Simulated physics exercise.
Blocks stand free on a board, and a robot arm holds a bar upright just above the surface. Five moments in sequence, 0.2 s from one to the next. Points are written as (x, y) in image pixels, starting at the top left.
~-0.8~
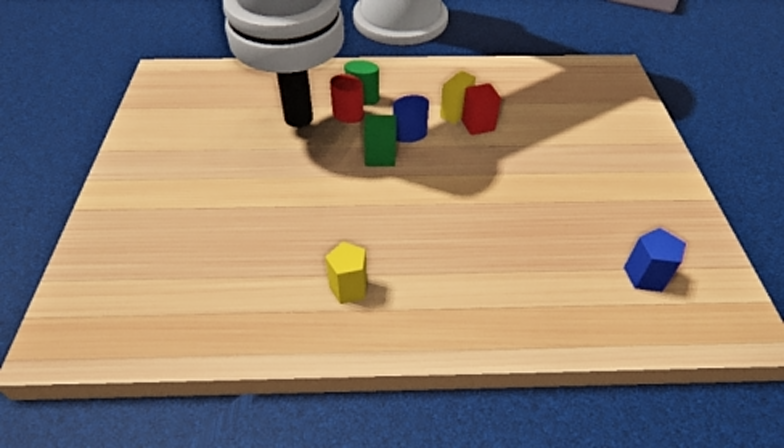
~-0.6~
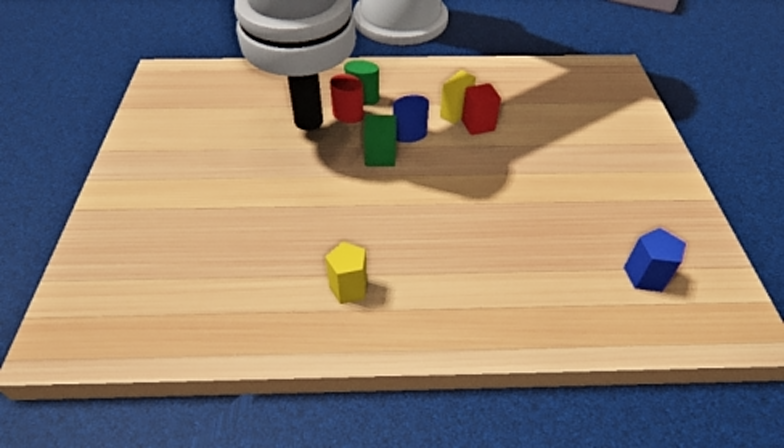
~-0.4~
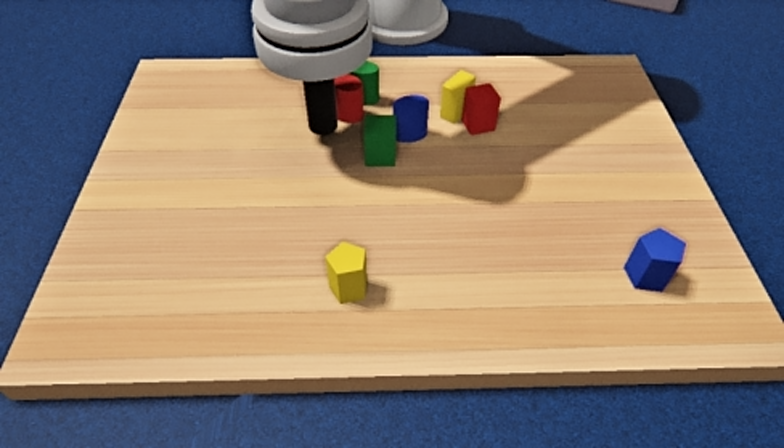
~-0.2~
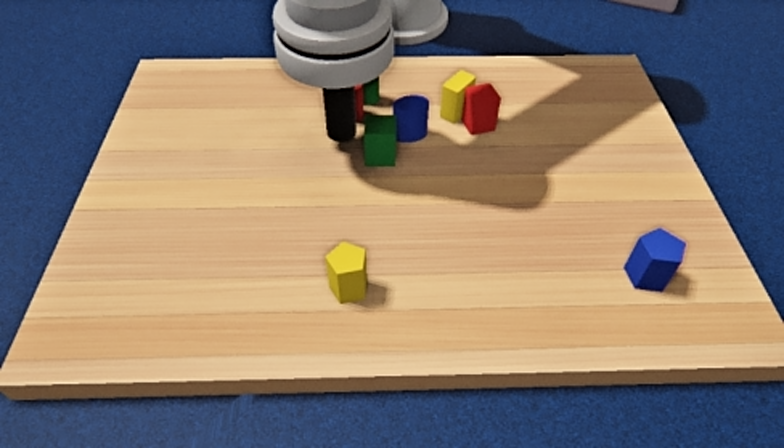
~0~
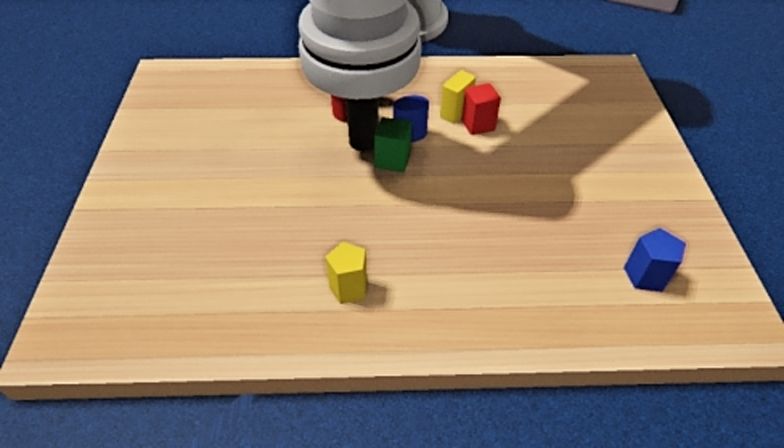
A robot arm slid its black bar rightward and slightly toward the viewer across a wooden board of colored blocks, then nudged the green block a little to the right while the others stayed put.
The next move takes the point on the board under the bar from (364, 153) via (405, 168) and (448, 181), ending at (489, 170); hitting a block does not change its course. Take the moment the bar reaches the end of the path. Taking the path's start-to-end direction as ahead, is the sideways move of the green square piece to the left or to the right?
The shift is to the right of that direction.
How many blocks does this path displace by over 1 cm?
The push will move one block.
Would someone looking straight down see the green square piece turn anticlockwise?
No, that is not how it ends up.
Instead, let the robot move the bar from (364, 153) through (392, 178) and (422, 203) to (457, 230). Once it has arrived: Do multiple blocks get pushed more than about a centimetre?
No - that is not the case.
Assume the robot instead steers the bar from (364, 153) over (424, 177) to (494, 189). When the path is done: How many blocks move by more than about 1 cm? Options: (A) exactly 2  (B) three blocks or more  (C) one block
C
The first path, step by step. One third of the way, bar (405, 157); green square piece (438, 142).
Two thirds of the way, bar (450, 170); green square piece (485, 156).
At the end, bar (491, 159); green square piece (512, 159), turned 40° clockwise; blue oval unmoved.
